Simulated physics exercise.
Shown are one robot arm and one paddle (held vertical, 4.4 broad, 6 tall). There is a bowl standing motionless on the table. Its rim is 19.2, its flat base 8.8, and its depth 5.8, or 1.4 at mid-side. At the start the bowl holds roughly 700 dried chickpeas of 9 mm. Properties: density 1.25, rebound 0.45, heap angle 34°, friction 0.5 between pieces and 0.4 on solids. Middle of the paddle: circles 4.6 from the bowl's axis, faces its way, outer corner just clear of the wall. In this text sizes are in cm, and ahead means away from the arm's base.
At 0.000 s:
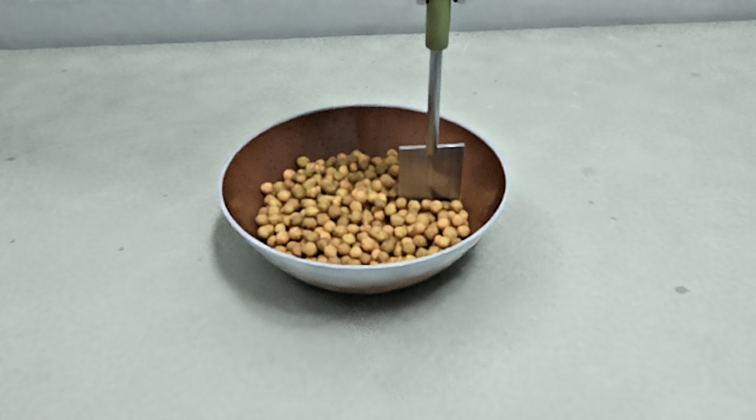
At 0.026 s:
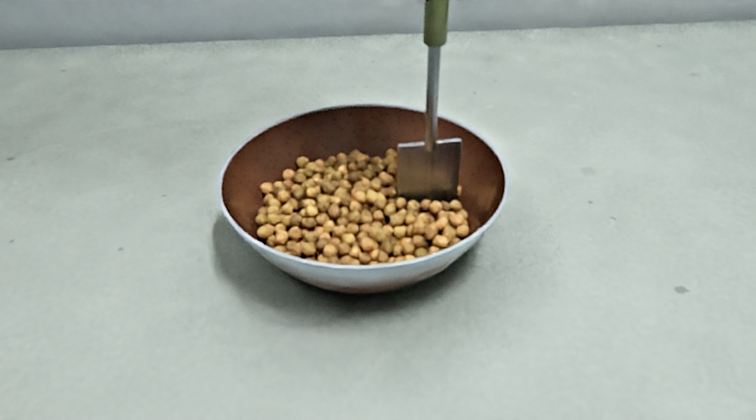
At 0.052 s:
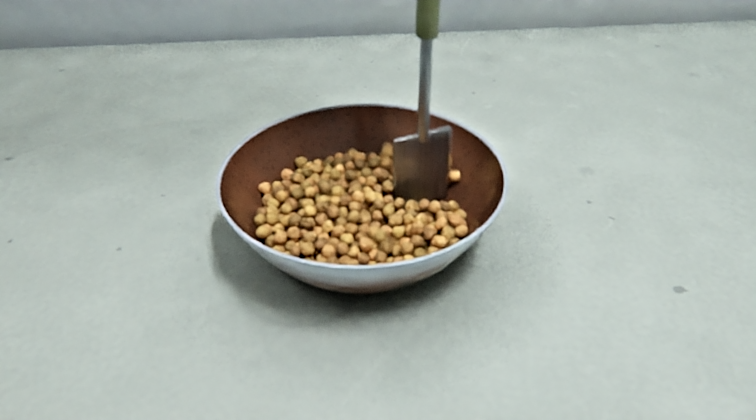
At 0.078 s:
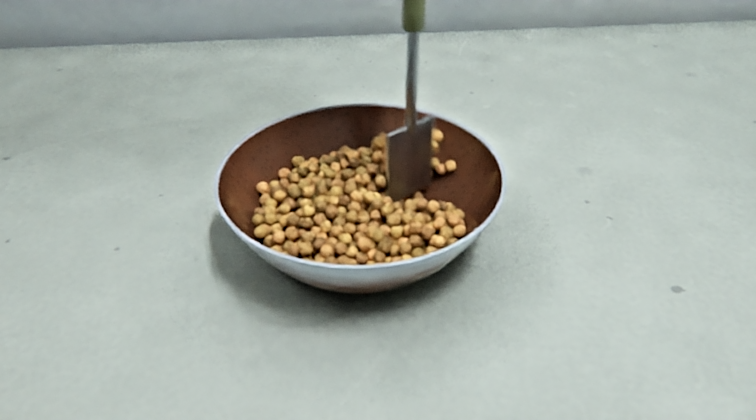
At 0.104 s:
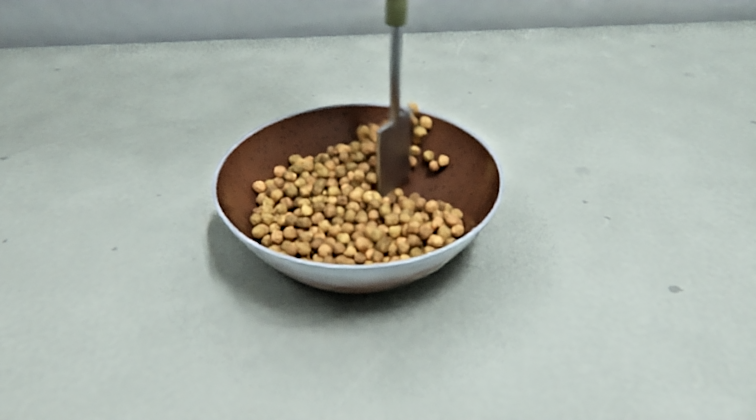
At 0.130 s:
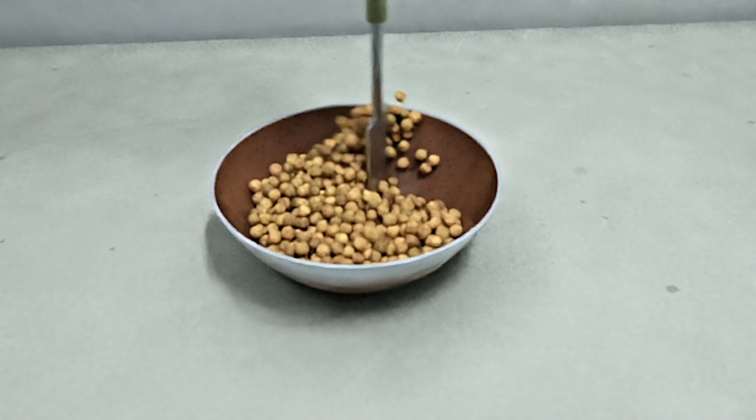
On a pale grey table, a flat metal paddle with a green handle swept leftward through a bowl of dried chickpeas, turning edge-on as it pushed some up against the far side.
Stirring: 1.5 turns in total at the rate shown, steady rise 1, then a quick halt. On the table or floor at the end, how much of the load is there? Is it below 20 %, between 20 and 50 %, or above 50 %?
Below 20 %.
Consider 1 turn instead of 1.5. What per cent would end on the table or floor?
Close to 10 in a hundred.
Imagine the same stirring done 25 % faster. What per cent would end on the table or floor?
Estimated share: Near 20 %.
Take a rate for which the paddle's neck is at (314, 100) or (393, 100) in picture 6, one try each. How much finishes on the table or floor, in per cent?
Around 40 and 5 percent, in that order.
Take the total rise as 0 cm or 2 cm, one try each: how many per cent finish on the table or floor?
Try one: Around 25 %; try two: Around 10 %.
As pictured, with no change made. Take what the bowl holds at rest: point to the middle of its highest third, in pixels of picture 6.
Estimated centre: (310, 214).
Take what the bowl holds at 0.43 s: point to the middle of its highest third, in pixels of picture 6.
Upper-third centre: Approx. (359, 242) px.
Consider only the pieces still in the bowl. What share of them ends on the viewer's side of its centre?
I'd put it near 50 per cent.
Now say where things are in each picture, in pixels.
The first frame shows the paddle neck at (433, 126), 0° round; upper third of the load around (364, 207), from x 260 to 465, top at y 155; 695 in the bowl.
The second frame shows the paddle neck at (431, 123), 5° round; upper third of the load around (363, 206), from x 260 to 460, top at y 155.
The third frame shows the paddle neck at (424, 114), 20° round; upper third of the load around (364, 203), from x 260 to 460, top at y 150.
The fourth frame shows the paddle neck at (411, 106), 35° round; upper third of the load around (363, 192), from x 260 to 460, top at y 130.
The fifth frame shows the paddle neck at (395, 100), 51° round; upper third of the load around (361, 188), from x 255 to 455, top at y 110.
The sixth frame shows the paddle neck at (377, 96), 67° round; upper third of the load around (349, 184), from x 255 to 455, top at y 95; 695 in the bowl.
After 0.43 s, 251° round, highest piece 8 above the table; 654 in the bowl, 23 on the table or floor, 18 in flight or on the tool.
After 0.73 s, 76° round, highest piece 7 above the table; 616 in the bowl, 73 on the table or floor, 6 in flight or on the tool.
After 1.08 s, 180° round, highest piece 5 above the table; 604 in the bowl, 91 on the table or floor.
After 1.78 s, 180° round, highest piece 5 above the table; 604 in the bowl, 91 on the table or floor.
In the end, 604 in the bowl, 91 on the table or floor. That is 13 % on the table or floor.
